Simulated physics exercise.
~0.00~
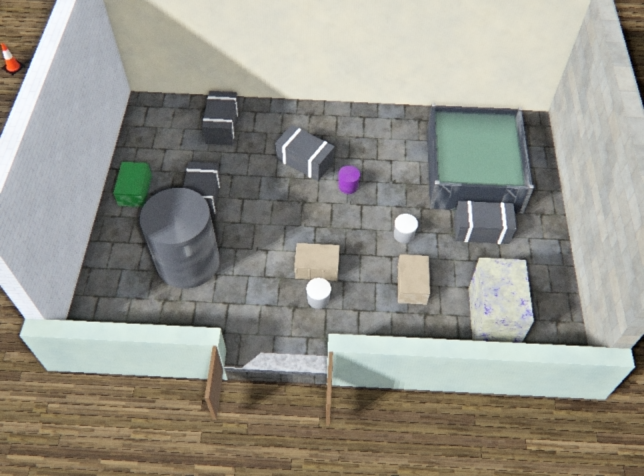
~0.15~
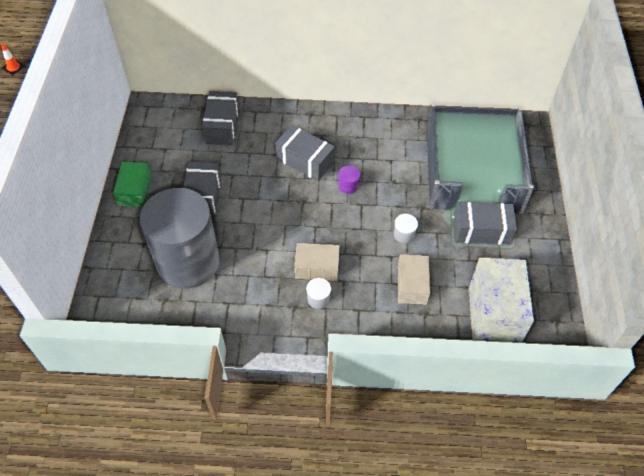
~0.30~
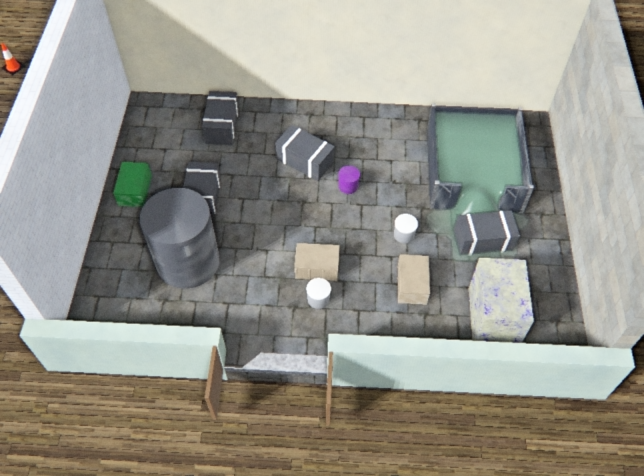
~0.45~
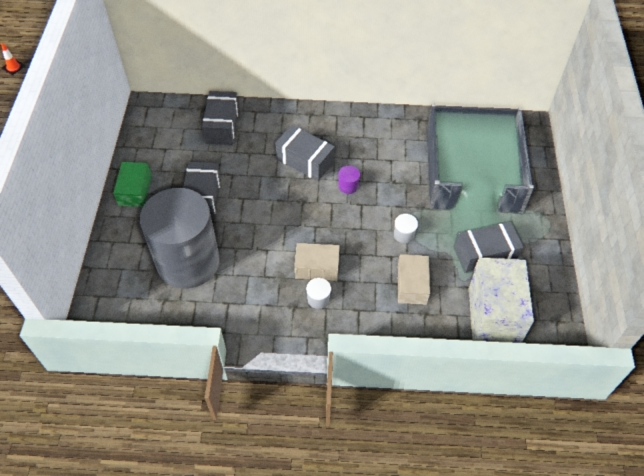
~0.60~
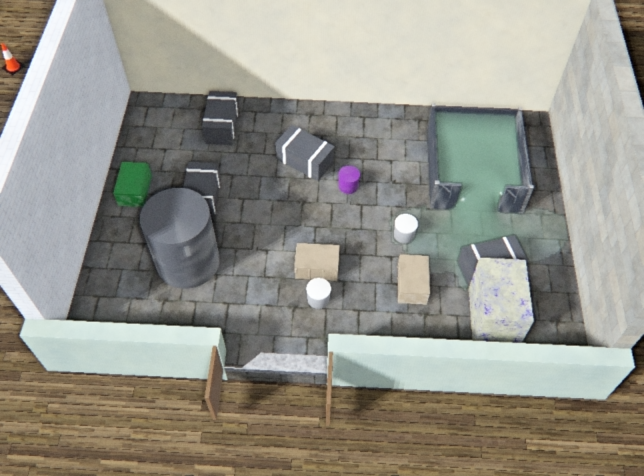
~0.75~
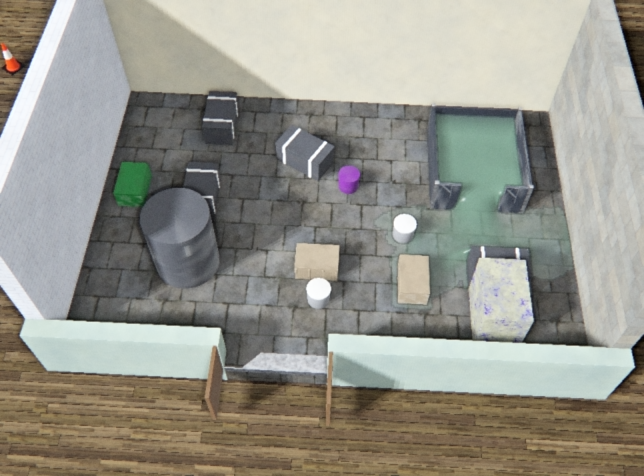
Water poured out through the broken front of the tank at the back right and spread across the paving, pushing a dark, white-striped trunk toward the near side until it slid behind the speckled block.
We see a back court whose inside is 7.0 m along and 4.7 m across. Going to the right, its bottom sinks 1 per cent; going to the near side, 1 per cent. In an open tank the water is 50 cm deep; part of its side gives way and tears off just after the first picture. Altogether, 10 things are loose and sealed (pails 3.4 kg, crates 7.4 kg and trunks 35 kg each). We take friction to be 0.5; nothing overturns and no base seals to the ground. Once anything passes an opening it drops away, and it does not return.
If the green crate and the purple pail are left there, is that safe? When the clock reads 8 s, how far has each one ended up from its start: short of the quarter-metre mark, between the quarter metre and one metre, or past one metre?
Green crate: Short of a quarter metre; purple pail: Short of a quarter metre.
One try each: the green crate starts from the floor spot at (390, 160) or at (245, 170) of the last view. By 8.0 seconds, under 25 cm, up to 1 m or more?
Run one, it remains planted; run two, it remains planted.
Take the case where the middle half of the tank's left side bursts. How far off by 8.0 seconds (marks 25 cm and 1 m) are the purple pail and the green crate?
The purple pail would be washed far off and the green crate would be washed far off.
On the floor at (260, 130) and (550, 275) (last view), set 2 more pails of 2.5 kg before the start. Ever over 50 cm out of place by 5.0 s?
Order kept: Falls short, exceeds it.
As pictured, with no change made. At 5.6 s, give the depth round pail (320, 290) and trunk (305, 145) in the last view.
Some 3 cm at the first, some 0 cm at the second.
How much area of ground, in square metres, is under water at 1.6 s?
Wet area: Approx. 9.0 m2.
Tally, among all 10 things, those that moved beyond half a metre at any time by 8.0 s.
Count: 3.
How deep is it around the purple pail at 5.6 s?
Close to 0 centimetres.
After 1.6 s the green crate is near (131, 178), 0.0 m from its start, aground; the purple pail is near (349, 174), 0.0 m from its start, aground; 0 of 10 are out; 0 afloat.
After 3.6 s the green crate is near (131, 178), 0.0 m from its start, aground; the purple pail is near (349, 174), 0.0 m from its start, aground; 0 of 10 are out; 0 afloat.
After 5.6 s the green crate is near (131, 178), 0.0 m from its start, aground; the purple pail is near (349, 174), 0.0 m from its start, aground; 0 of 10 are out; 0 afloat.
After 8.0 s the green crate is near (131, 178), 0.0 m from its start, aground; the purple pail is near (349, 174), 0.0 m from its start, aground; 0 of 10 are out; 1 afloat.
